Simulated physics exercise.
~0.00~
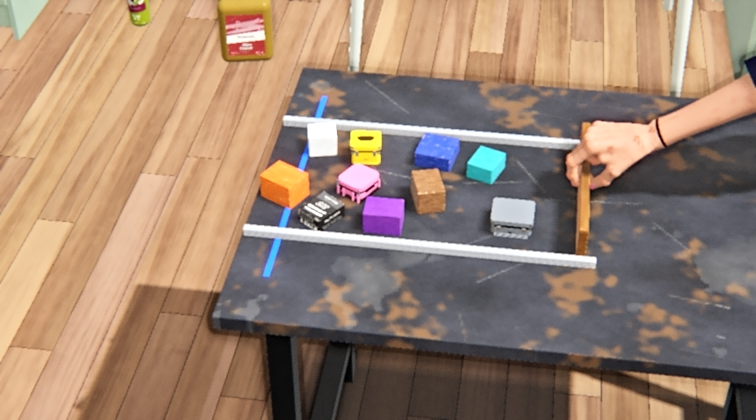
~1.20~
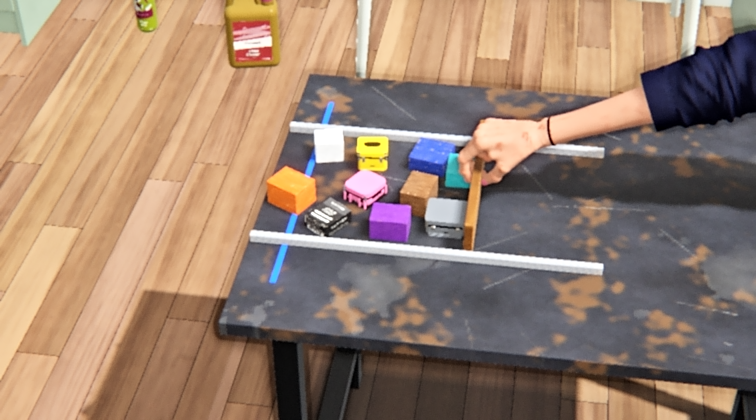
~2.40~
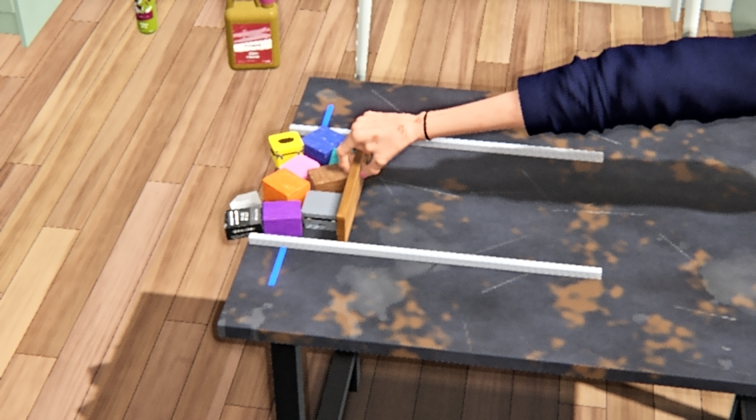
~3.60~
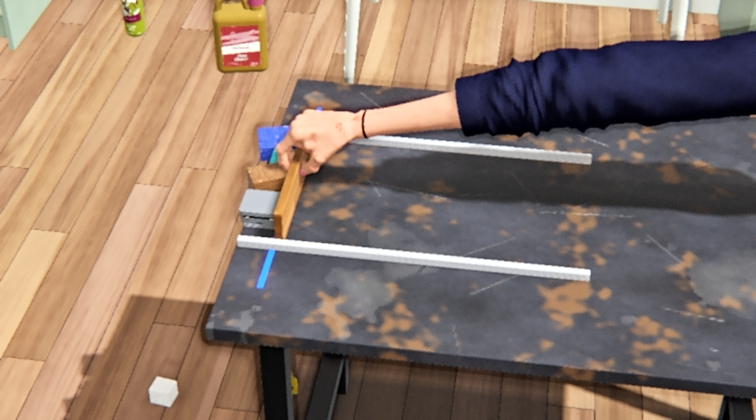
A hand in a dark blue sleeve grips an upright wooden board at the right of two pale rails on a dark, rust-speckled table, seen from above at a slight sway. Between the rails sit small blocks and cases, with white, orange and black near the blue tape at left, yellow, pink and purple beyond, then blue, brown, teal and grey nearer the board. The hand pushes the board left, gathering the grey, teal and brown pieces. The pack crowds over the left edge, the black box tipping. Finally the board reaches the tape; blue, brown and grey pieces remain at the edge, while at least five others have fallen, the white block lying on the wooden floor.
